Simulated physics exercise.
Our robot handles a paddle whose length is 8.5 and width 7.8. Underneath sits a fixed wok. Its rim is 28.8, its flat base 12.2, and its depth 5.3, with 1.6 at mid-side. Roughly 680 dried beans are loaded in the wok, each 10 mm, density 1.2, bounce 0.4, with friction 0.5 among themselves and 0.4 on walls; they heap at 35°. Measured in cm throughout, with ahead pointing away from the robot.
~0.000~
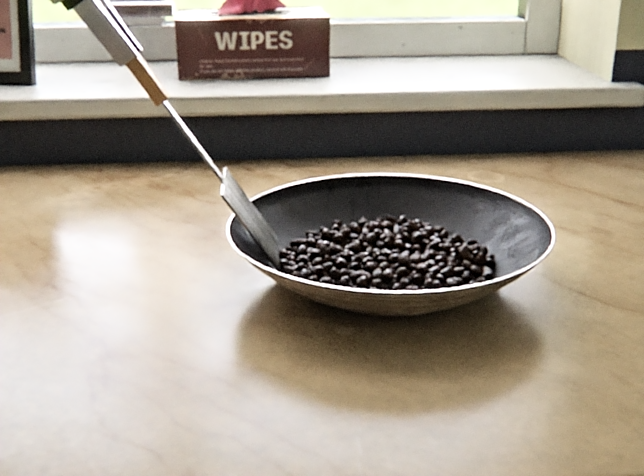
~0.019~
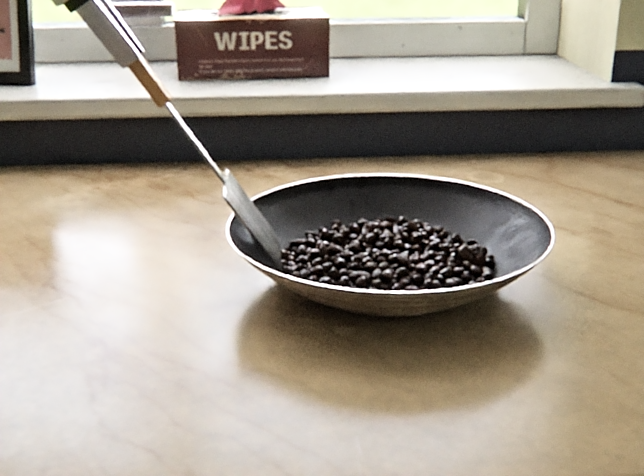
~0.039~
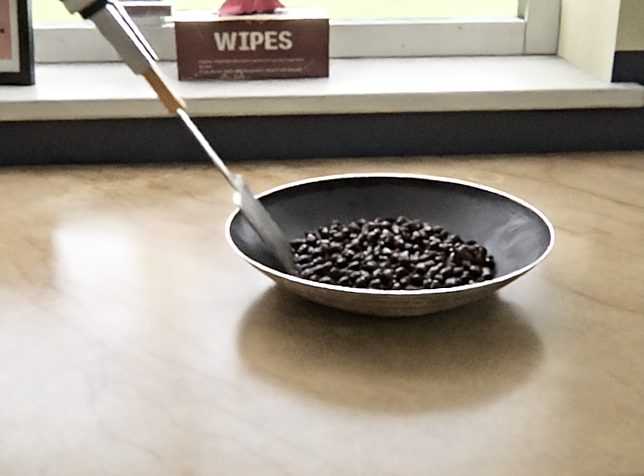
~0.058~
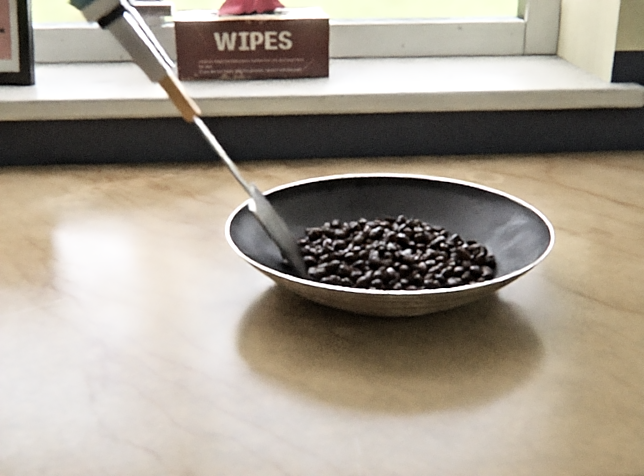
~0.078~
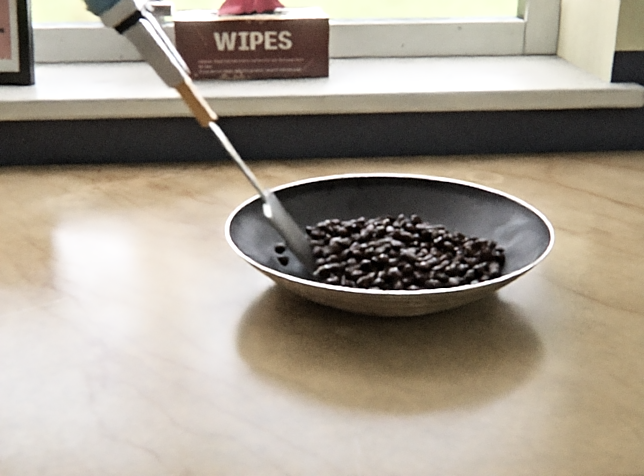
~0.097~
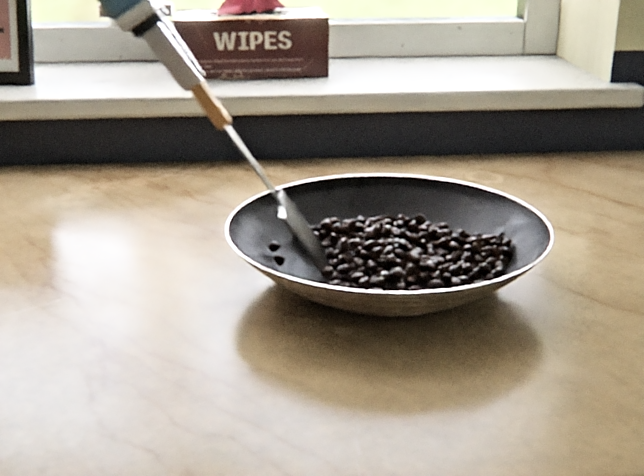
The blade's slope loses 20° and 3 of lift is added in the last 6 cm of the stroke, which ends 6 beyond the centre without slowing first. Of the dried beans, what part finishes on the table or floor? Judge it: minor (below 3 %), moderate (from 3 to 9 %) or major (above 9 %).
My judgement: Minor.
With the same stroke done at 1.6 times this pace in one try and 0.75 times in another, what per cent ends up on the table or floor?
First try around 10 %, second try around 0 %.
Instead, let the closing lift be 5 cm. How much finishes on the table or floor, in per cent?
It comes to near 0 percent.
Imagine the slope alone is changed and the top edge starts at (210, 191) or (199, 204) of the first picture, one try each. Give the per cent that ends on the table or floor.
First try roughly 0 percent, second try roughly 0 percent.
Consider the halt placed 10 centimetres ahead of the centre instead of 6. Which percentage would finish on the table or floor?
Result: Approx. 25 %.
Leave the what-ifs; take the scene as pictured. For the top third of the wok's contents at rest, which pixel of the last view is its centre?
Close to pixel (488, 237).
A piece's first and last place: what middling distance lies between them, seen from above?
Near 5 cm, measured level.
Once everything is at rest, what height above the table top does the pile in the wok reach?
6.5 cm.
After 0.15 s, sloping 57°, highest piece 4 above the table; 677 in the wok.
After 0.21 s, sloping 48°, highest piece 6 above the table; 677 in the wok.
After 0.44 s, sloping 37°, highest piece 6 above the table; 677 in the wok.
After 1.49 s, sloping 37°, highest piece 6 above the table; 677 in the wok.
At rest, 677 in the wok. That is 0 % on the table or floor.
